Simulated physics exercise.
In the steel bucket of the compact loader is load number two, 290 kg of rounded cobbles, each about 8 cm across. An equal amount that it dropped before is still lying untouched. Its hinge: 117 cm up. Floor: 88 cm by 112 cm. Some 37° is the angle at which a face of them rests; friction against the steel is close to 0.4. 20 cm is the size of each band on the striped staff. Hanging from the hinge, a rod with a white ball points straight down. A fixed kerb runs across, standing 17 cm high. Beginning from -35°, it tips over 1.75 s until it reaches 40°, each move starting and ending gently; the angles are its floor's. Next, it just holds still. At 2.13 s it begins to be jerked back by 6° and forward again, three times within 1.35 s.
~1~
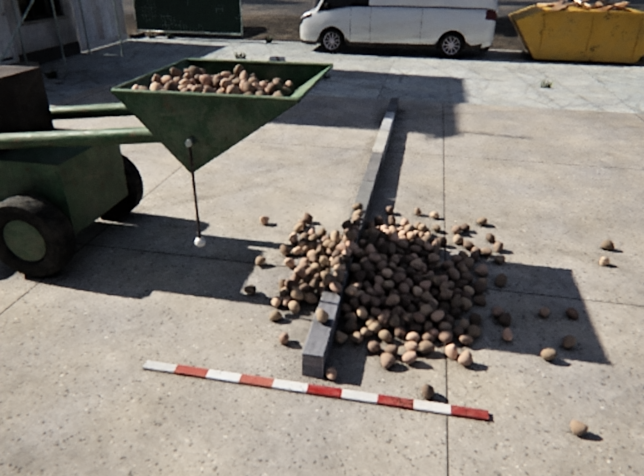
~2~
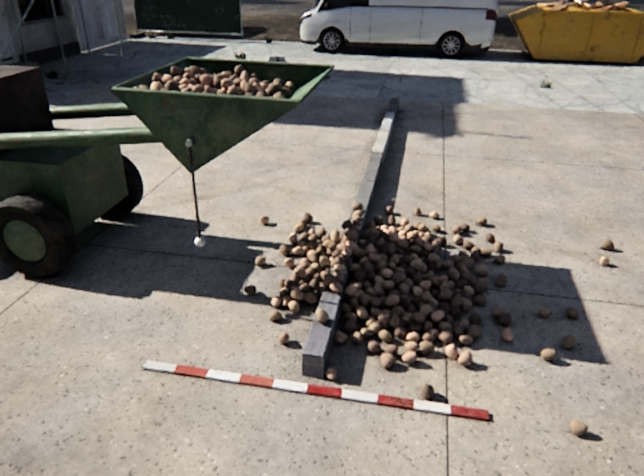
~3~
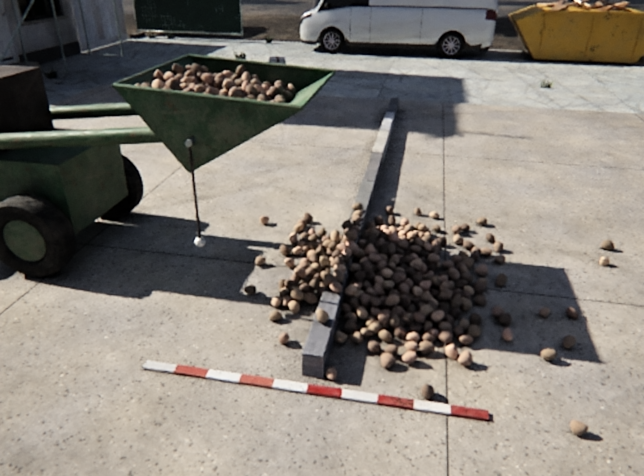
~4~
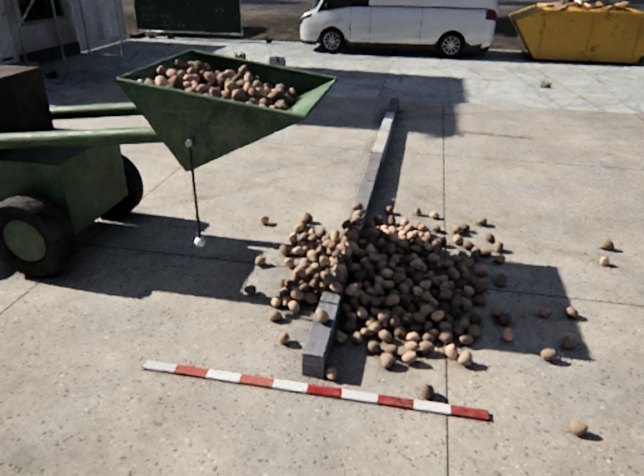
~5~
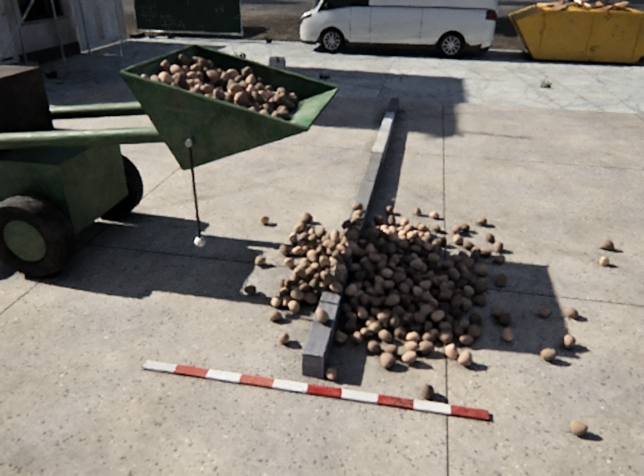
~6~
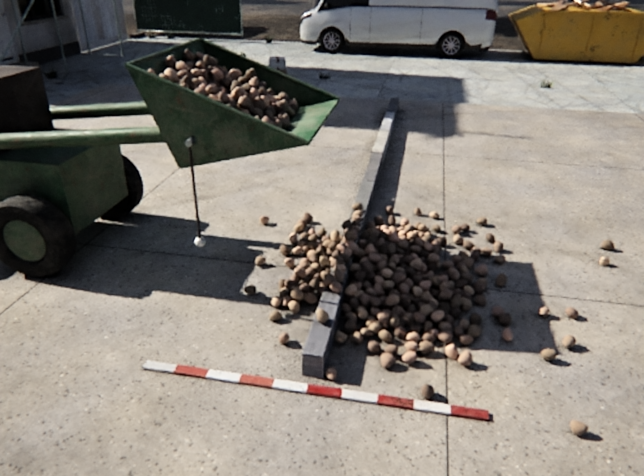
A green loader stands at the left of a sunlit concrete yard, seen from slightly above by a still camera, its bucket holding brownish round stones above a hanging rod with a white ball. A similar heap lies across a long grey kerb near a red-and-white striped pole, with a white van and yellow skip behind. The bucket steadily tilts, its right-hand lip lowering, while the heap stays still.
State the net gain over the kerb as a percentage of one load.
28 %.
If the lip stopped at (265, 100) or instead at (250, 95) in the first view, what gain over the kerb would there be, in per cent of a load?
Some 5 percent, and then 0 percent.
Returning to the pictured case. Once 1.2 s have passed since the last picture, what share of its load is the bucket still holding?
Near 30 per cent of the load is held.
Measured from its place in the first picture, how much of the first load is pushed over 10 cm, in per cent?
I'd say roughly 5 per cent of them.
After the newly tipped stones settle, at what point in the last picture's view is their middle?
(326, 254).
Then, 0.7 s after the last picture the floor is at 28°; in per cent of one load, 99 in the bucket, 23 on this side of the kerb, 77 over the kerb; the foremost stones are at (565, 303).
Then, 1.2 s after the last picture the floor is at 40°; in per cent of one load, 30 in the bucket, 88 on this side of the kerb, 82 over the kerb; the foremost stones are at (565, 303).
Then, 3.3 s after the last picture the floor is at 40°; in per cent of one load, 0 in the bucket, 95 on this side of the kerb, 105 over the kerb; the foremost stones are at (565, 303).
Then, 5.9 s after the last picture the floor is at 40°; in per cent of one load, 0 in the bucket, 95 on this side of the kerb, 105 over the kerb; the foremost stones are at (565, 303). Net gain over the kerb, 28.
